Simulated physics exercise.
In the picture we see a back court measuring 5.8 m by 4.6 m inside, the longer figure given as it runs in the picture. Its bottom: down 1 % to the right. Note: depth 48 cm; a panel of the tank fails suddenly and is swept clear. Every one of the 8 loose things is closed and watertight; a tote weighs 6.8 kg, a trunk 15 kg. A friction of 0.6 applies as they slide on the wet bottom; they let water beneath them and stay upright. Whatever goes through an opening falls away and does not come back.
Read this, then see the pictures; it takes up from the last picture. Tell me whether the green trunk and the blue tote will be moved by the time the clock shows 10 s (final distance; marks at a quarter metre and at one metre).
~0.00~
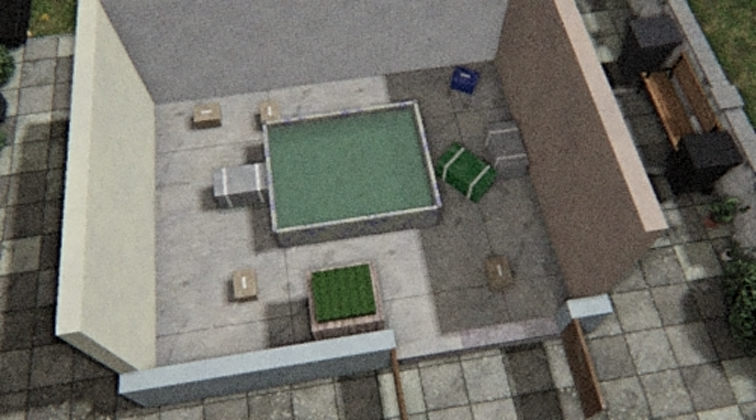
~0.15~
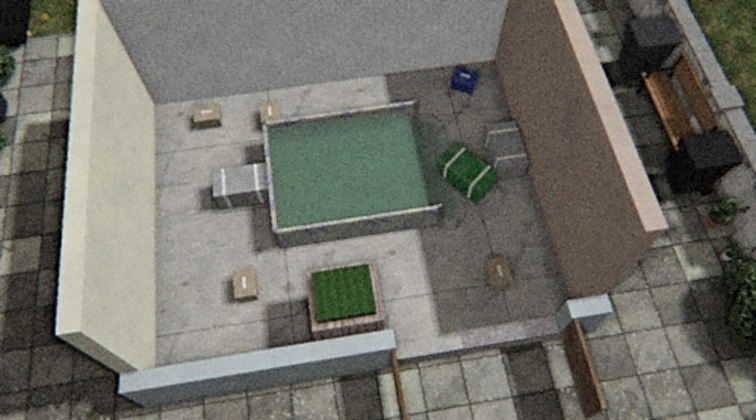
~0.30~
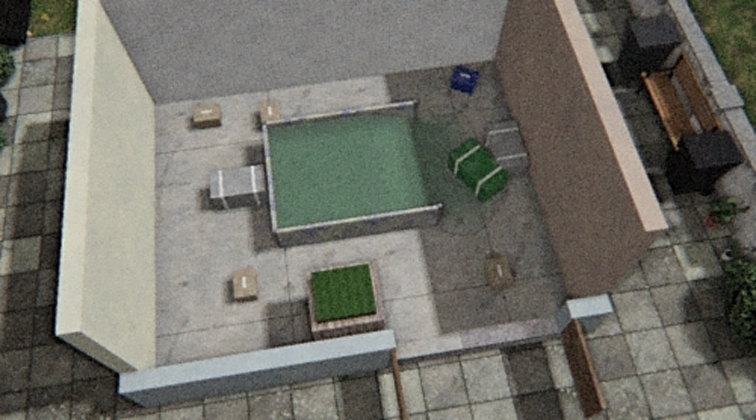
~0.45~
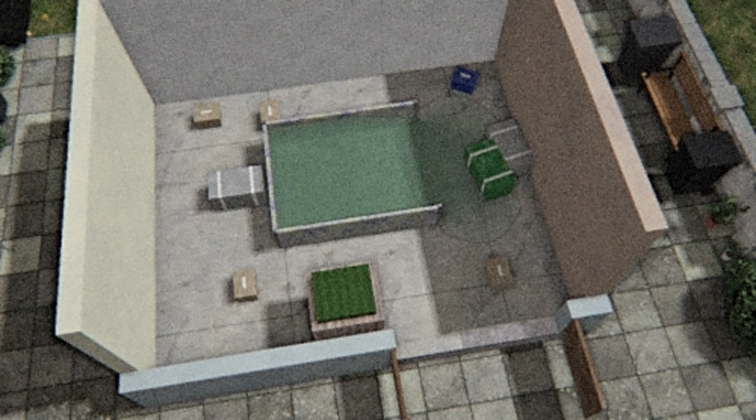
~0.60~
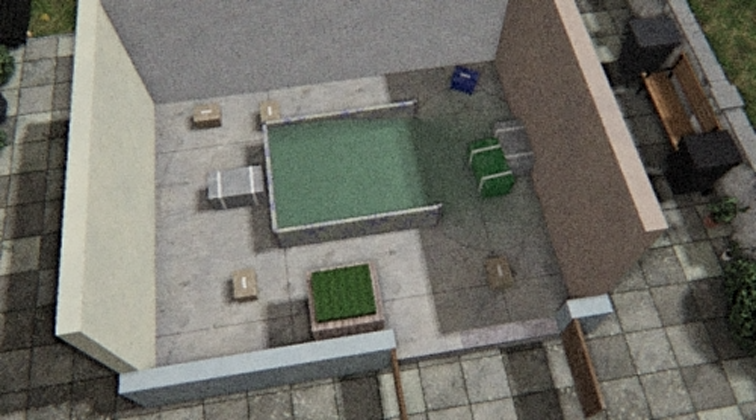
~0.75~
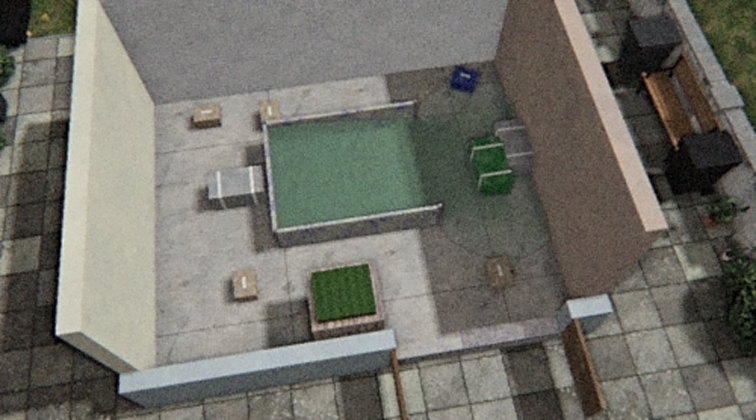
By the end, the green trunk winds up a long way off, while the blue tote winds up a long way off.
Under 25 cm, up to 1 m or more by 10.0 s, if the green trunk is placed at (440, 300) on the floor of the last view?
It moves a short way.
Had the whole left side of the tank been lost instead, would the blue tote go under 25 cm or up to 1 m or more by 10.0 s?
What happens next is that the blue tote gets swept a long way.
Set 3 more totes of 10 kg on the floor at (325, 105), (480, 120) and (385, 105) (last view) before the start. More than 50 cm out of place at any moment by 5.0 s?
In that order: Over, over, past it.
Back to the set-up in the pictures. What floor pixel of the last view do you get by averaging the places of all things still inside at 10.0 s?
The average lands around (271, 270).
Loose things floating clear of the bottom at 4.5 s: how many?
That would be 3 of them.
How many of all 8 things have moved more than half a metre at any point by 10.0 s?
It works out to 7.
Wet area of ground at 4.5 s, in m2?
Close to 19 m2, I'd say.
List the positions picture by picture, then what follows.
In the first picture, the green trunk at (467, 167), on the bottom; the blue tote at (465, 76) rests on the ground; water covers 4.3 m2; 0 of 8 have shifted.
In the second picture, the green trunk at (468, 167), on the bottom; the blue tote at (465, 76), on the bottom; water covers 5.1 m2; 0 of 8 have shifted.
In the third picture, the green trunk at (479, 164), on the bottom, 18 cm from its start; the blue tote at (465, 76), on the bottom; water covers 5.9 m2; 2 of 8 have shifted.
In the fourth picture, the green trunk at (491, 163), on the bottom, 36 cm from its start; the blue tote at (465, 76) rests on the ground; 7.1 m2 under water; 3 of 8 have shifted.
In the fifth picture, the green trunk at (492, 162) floats, 37 cm from its start; the blue tote at (465, 76), on the bottom; water covers 8.1 m2; 3 of 8 have shifted.
In the sixth picture, the green trunk at (492, 160), afloat, 37 cm from its start; the blue tote at (465, 76) rests on the ground; 8.9 m2 under water; 3 of 8 have shifted.
After 2.0 s the green trunk is near (496, 164), 0.4 m from its start, afloat; the blue tote is near (446, 65), 0.4 m from its start, afloat; 0 of 8 are out; 3 afloat.
After 4.5 s the green trunk is near (449, 303), 2.2 m from its start, afloat; the blue tote is near (212, 110), 4.1 m from its start, afloat; 0 of 8 are out; 3 afloat.
After 7.0 s the green trunk has gone out; the blue tote is near (178, 168), 4.8 m from its start, afloat; 1 of 8 are out; 3 afloat.
After 10.0 s the green trunk has gone out; the blue tote is near (212, 273), 5.1 m from its start, afloat; 2 of 8 are out; 4 afloat.
